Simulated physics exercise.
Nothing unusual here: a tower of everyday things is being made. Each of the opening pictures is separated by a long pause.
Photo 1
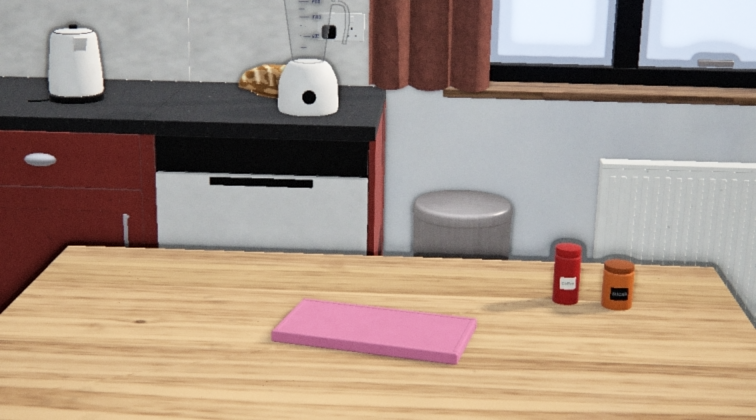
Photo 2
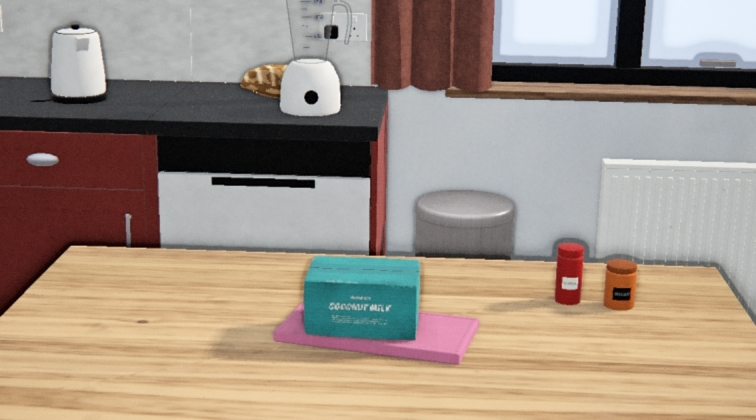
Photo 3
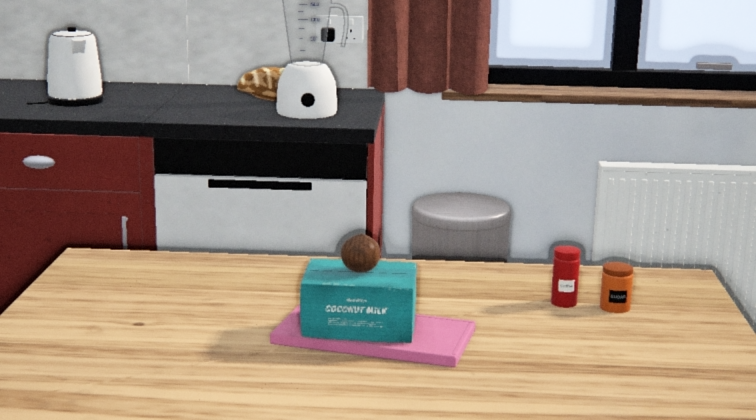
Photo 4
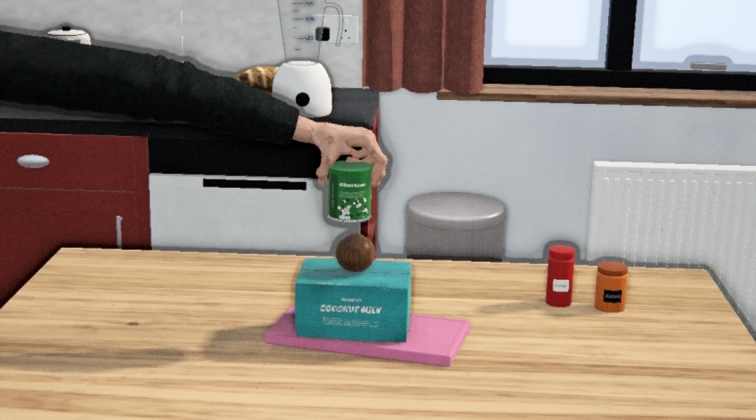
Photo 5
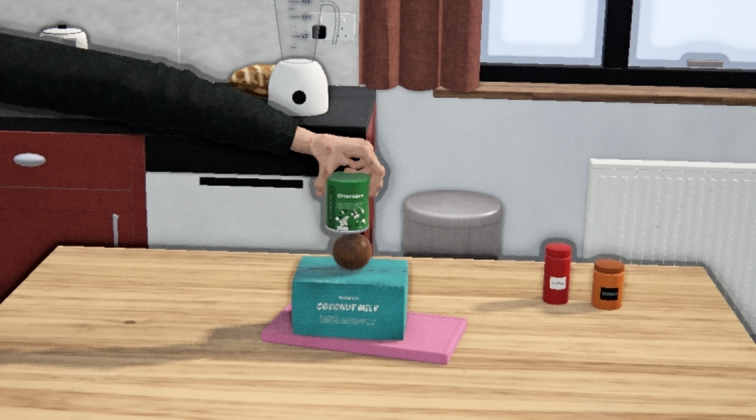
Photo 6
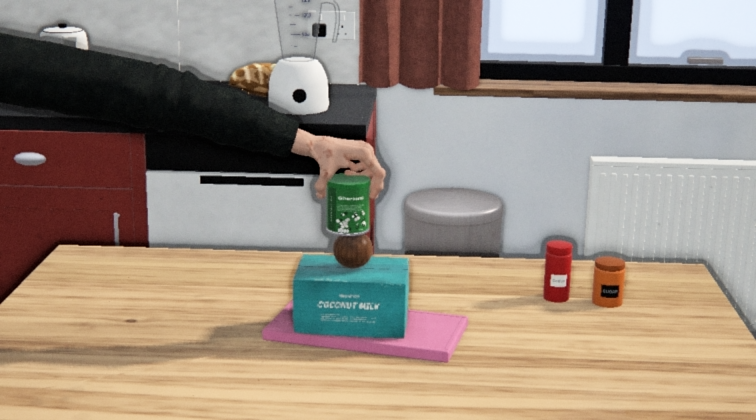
To begin with, a pink tray lies on a wooden table, with a red shaker and an orange jar to the right. A turquoise box appears on the tray, then a round brown onion on top of it. A dark-sleeved arm reaches in from the left and lowers a green pot onto the onion, still gripping it.
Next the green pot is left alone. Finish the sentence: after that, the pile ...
The pile collapses.
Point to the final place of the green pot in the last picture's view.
Somewhere around (201, 306) in the last picture.
Then, 0.40 s after the last picture, green pot now fallen.
Then, 0.60 s after the last picture, things are still on the move.
Then, 1.80 s after the last picture, as before.
At rest, fallen, green pot; the other 5 in place. Seen from the same camera at the end, green pot near (201, 306). The pile gives way.
